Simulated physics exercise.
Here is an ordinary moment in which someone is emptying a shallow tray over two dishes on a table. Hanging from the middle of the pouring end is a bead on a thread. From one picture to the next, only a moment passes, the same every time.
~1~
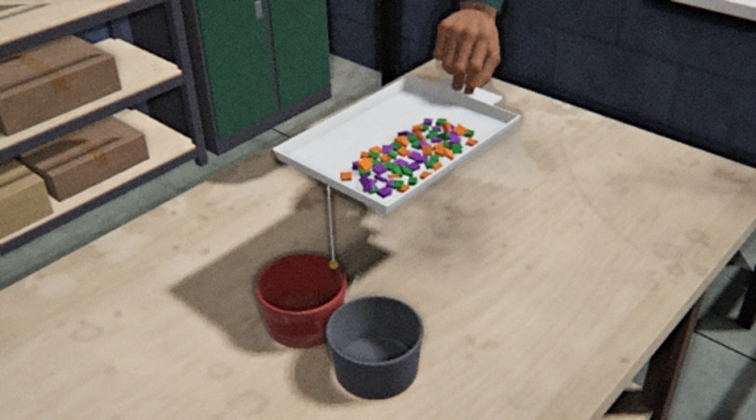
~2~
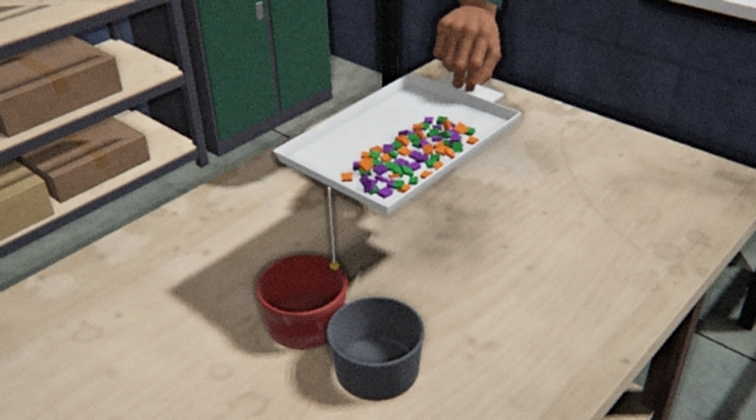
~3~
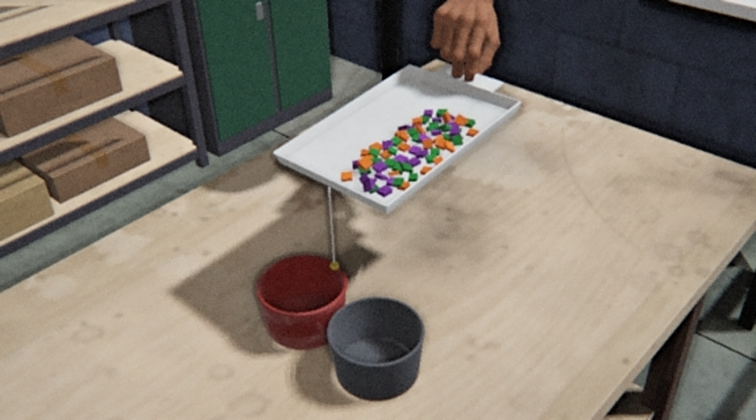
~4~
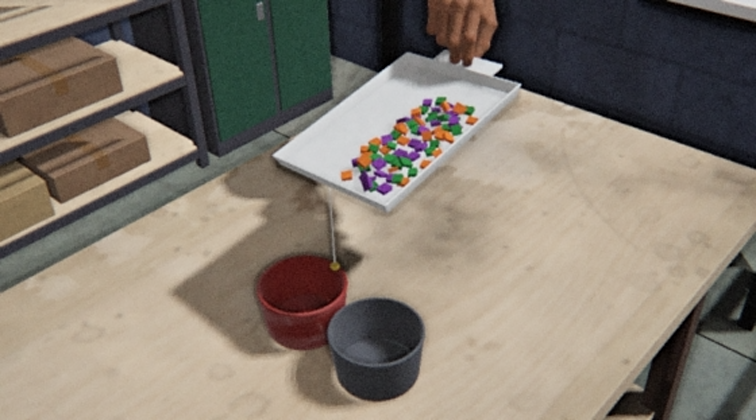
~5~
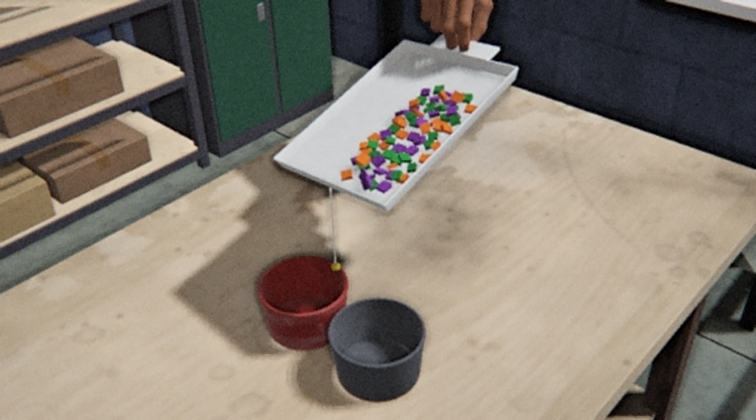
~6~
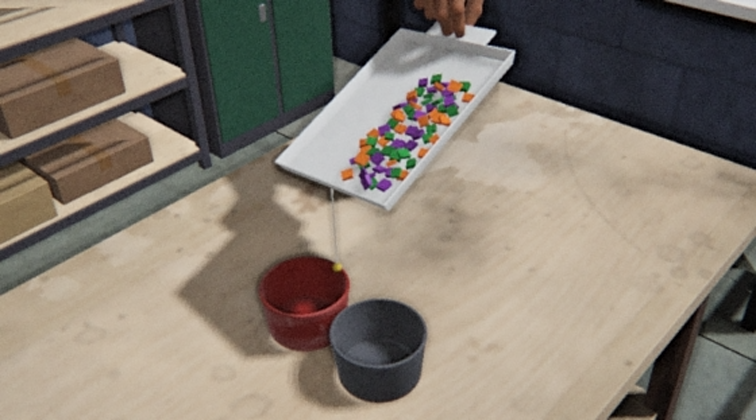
A white tray of orange, green and purple pieces tilted gradually as a hand raised its far end above a table, while the pieces stayed bunched together and the red and grey dishes sat below.
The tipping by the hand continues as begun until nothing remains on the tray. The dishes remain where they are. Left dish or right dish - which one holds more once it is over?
The dish to the left will collect more.
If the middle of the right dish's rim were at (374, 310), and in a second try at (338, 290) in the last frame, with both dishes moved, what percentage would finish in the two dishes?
70 % for the first, 80 % for the second.
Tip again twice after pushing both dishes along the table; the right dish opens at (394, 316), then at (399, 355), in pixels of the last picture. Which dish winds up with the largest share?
In the first try it's the left-side dish, and in the second it's the left-side dish.
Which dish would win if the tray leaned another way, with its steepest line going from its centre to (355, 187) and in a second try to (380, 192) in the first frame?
Results - the dish on the right side first, the dish on the right side second.
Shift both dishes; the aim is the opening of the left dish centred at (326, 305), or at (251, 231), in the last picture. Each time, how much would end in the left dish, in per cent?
Around 40 and then 0 per cent.
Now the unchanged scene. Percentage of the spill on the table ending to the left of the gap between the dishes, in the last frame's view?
Left share: Some 100 per cent.
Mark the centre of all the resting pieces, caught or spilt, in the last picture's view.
Somewhere around (290, 312) in the last picture.
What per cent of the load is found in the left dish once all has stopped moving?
I'd put that share near 60 per cent.
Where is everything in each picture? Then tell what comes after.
The first frame shows corners of the pouring end (279, 149) and (386, 202), level; middle of the load (414, 156), mosaic tiles; left dish (270, 321); right dish (344, 371); bead on its thread (334, 264).
The second frame shows corners of the pouring end (279, 150) and (387, 203), level; middle of the load (415, 155).
The third frame shows corners of the pouring end (279, 152) and (386, 202), tipped barely, lowest at the left corner; middle of the load (415, 151).
The fourth frame shows corners of the pouring end (279, 154) and (385, 201), tipped a little, lowest at the left corner; middle of the load (414, 144).
The fifth frame shows corners of the pouring end (279, 157) and (384, 201), tipped clearly, lowest at the left corner; middle of the load (413, 137).
The sixth frame shows corners of the pouring end (280, 160) and (384, 201), tipped clearly, lowest at the left corner; middle of the load (411, 131); left dish (274, 324); right dish (347, 374).
Just after the last frame, tray tipped steeply; almost all on the tray; about a tenth in the air.
A moment on, tray tipped past a quarter turn; about a tenth on the tray; roughly a third in the left dish; roughly a quarter outside both; roughly a third in the air.
Further on, tray tipped past a quarter turn; roughly two thirds in the left dish; roughly a third outside both.
When it is over, tray tipped past a quarter turn; not one in the right dish; roughly two thirds in the left dish; roughly a third outside both.
